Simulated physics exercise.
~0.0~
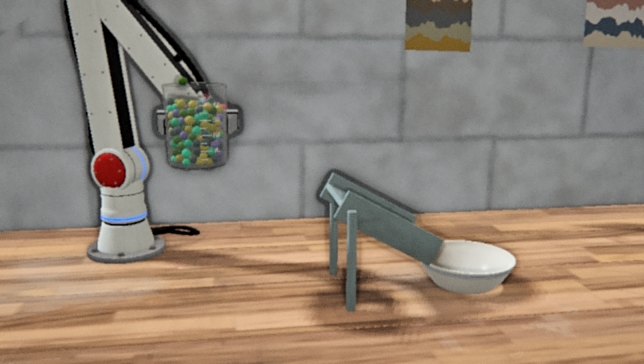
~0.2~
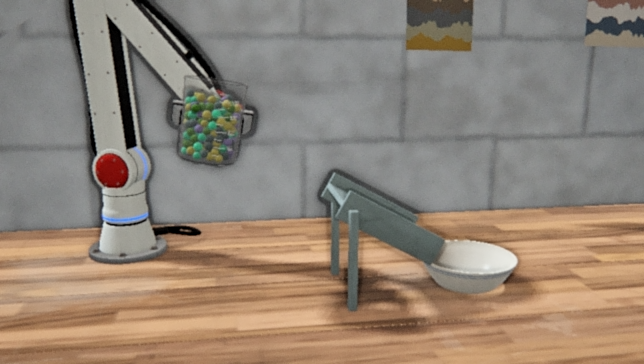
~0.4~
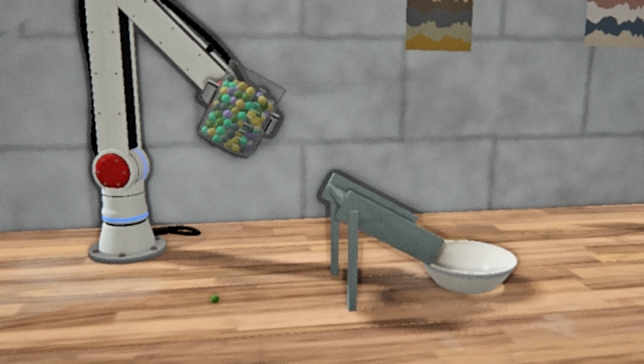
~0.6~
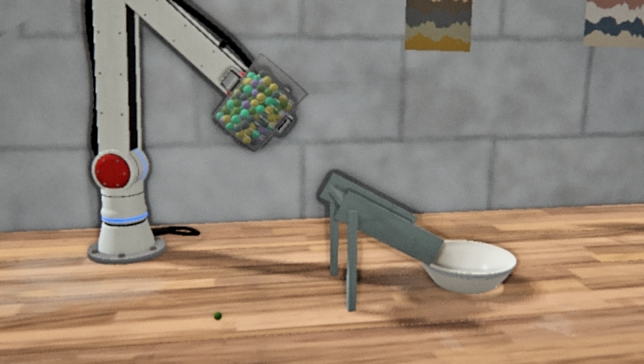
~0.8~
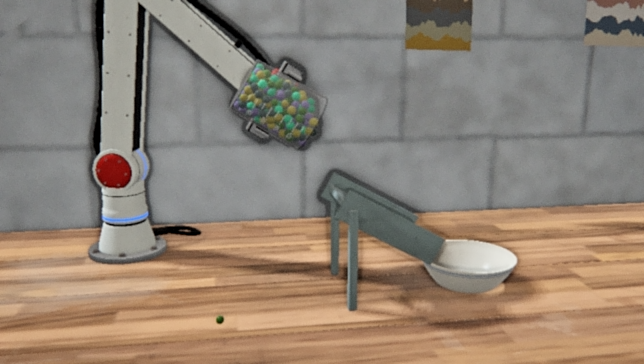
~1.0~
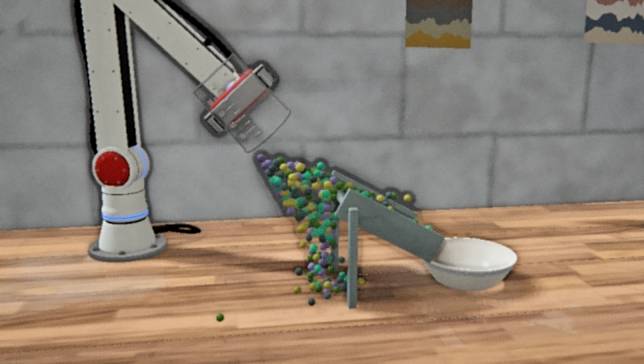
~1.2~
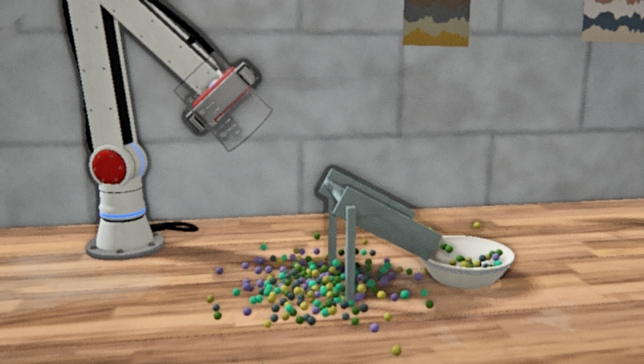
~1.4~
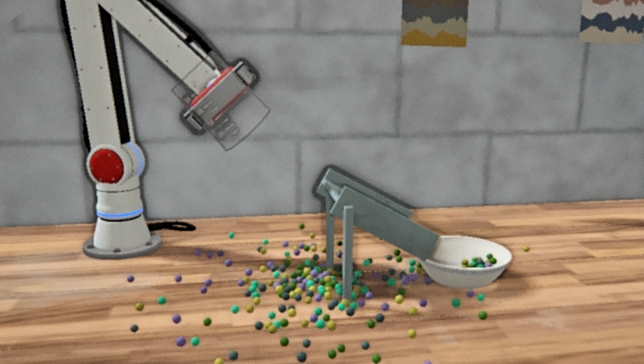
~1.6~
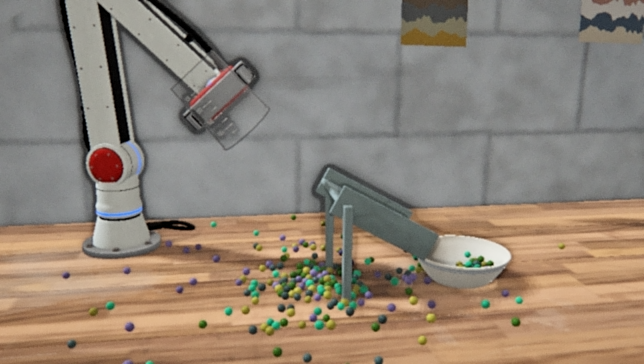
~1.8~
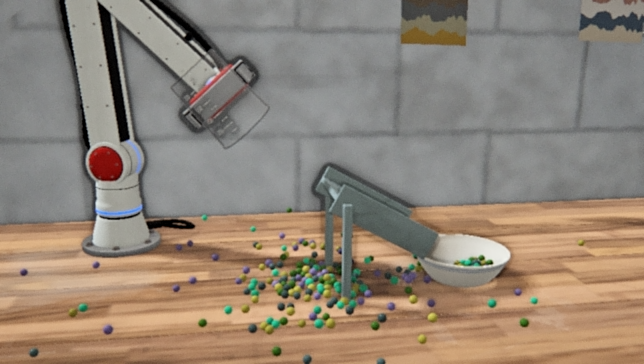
A robot arm swings a clear tumbler of colorful round sweets rightward and tips it over above a sloping chute, then draws it back slightly. Most sweets spill across the wooden table and scatter, while a small share ends up in the white bowl.
